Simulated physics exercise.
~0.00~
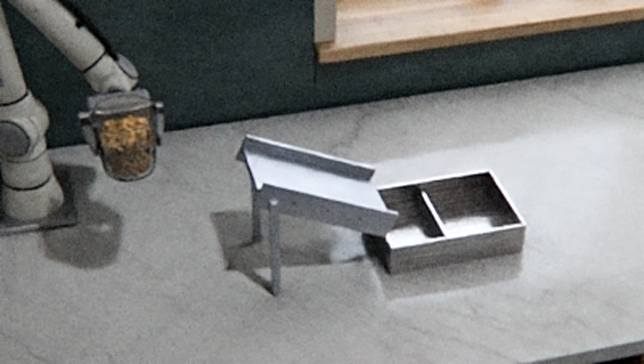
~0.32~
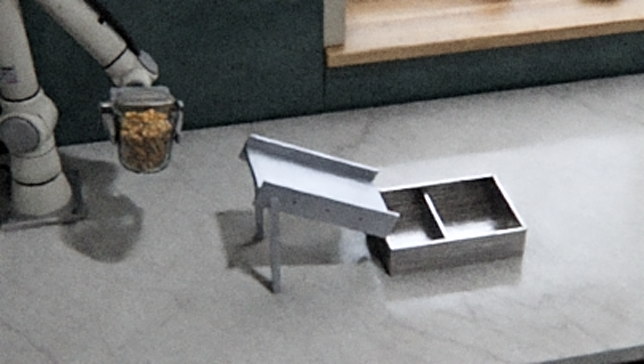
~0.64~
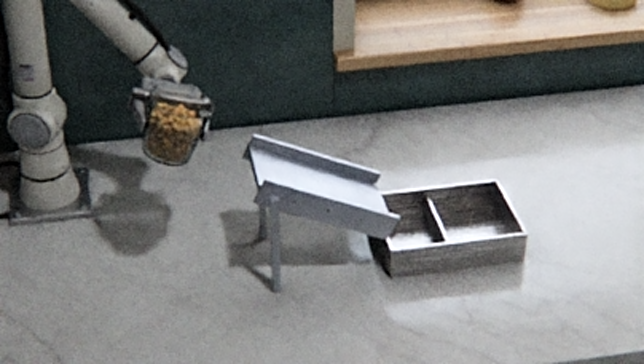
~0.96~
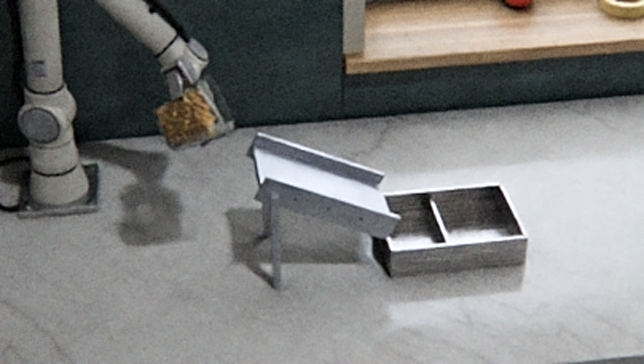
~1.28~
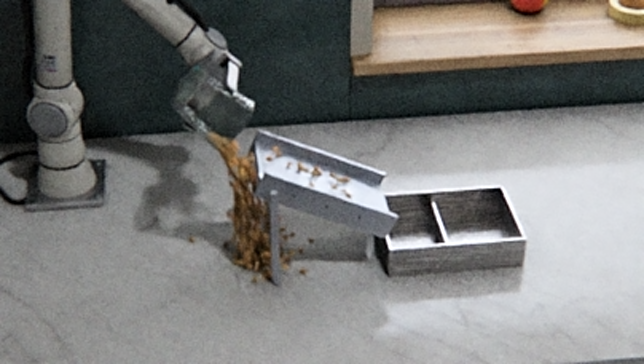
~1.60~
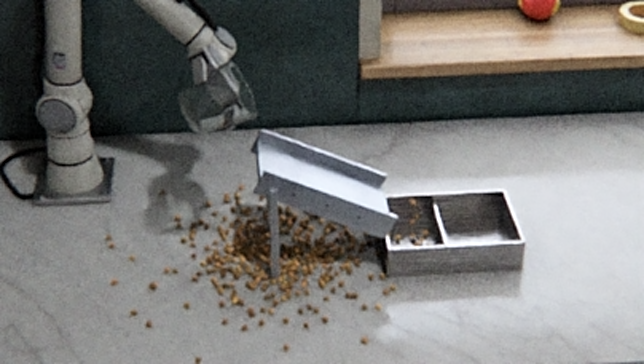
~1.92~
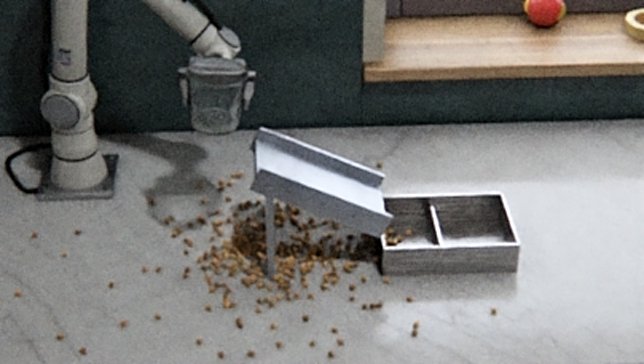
A pale robot arm on the left holds a clear beaker of golden-brown chickpeas above a grey marbled tabletop, seen from slightly above. A light grey sloping chute on legs stands mid-table, leading down to a divided open box on the right, with a wooden shelf against the dark green wall behind. The arm carries the beaker right and tips it until it is upside down. Most chickpeas pour short of the chute, while some slide down it. The arm turns the empty beaker upright, leaving chickpeas scattered around the chute's legs and only a few in the box's nearer compartment.
